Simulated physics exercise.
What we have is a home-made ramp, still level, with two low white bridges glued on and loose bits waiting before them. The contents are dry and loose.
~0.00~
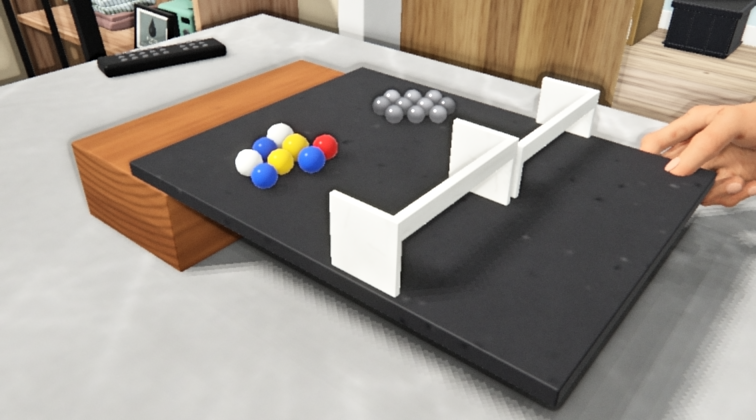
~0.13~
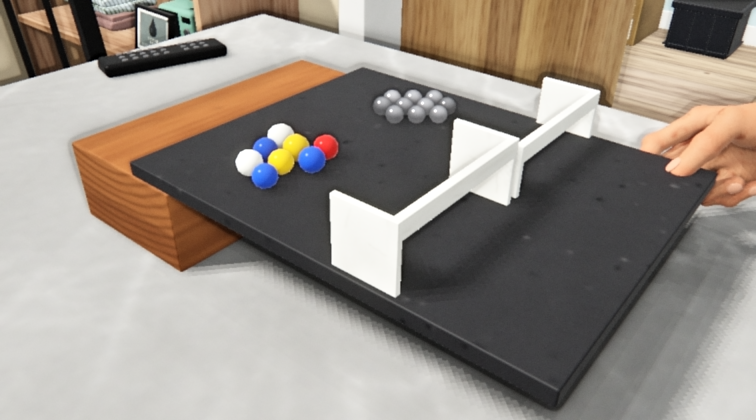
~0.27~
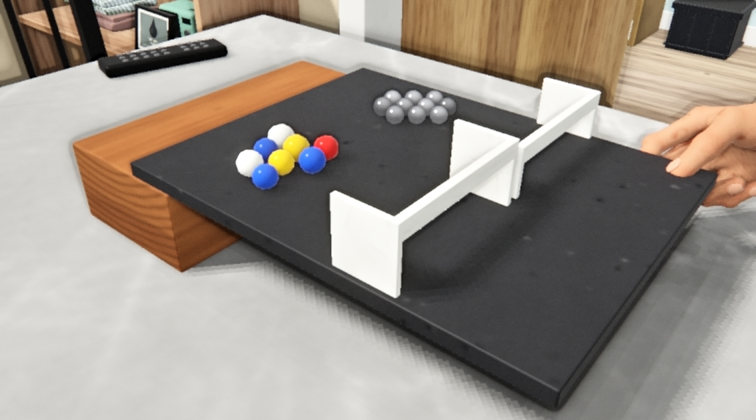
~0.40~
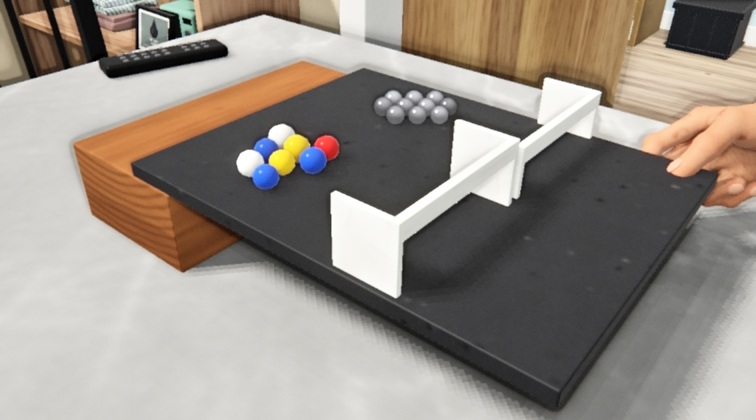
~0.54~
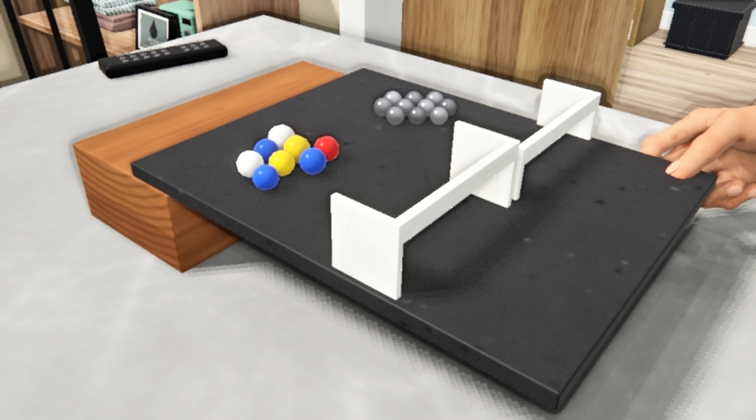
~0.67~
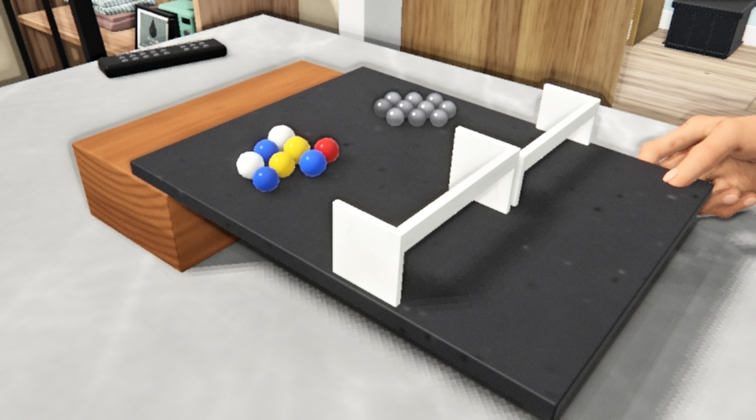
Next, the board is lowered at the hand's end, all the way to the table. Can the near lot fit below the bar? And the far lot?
The near lot slips under its gate; the far lot slips under its gate.
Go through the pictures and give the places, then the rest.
The first frame shows held end of the board at (547, 377), level; block at (252, 148), about a quarter as high as the board is long; near lot at (281, 162), a few glass marbles; far lot at (404, 106), a few steel balls; near gate at (460, 184), its slot higher than a piece; far gate at (560, 124), its slot higher than a piece.
The second frame shows held end of the board at (547, 377), level; far lot at (404, 106).
The third frame shows held end of the board at (548, 378), level; near lot at (281, 162).
The fourth frame shows held end of the board at (548, 378), level; far lot at (405, 107).
The fifth frame shows held end of the board at (548, 381), level; near lot at (282, 163).
The sixth frame shows held end of the board at (545, 391), down by 2°; block at (252, 148); near lot at (282, 165), not moving; far lot at (405, 109), not moving; near gate at (462, 195); far gate at (560, 133).
Around 0.89 s, board sloping at 7°; near lot where it was; far lot where it was.
Around 1.17 s, board sloping at 12°; near lot on its way down; far lot on its way down.
Around 1.47 s, board resting at 14°; near lot all past its gate; far lot all past its gate.
Finally (2.7 s), board resting at 14°; near lot all past its gate; far lot all past its gate.
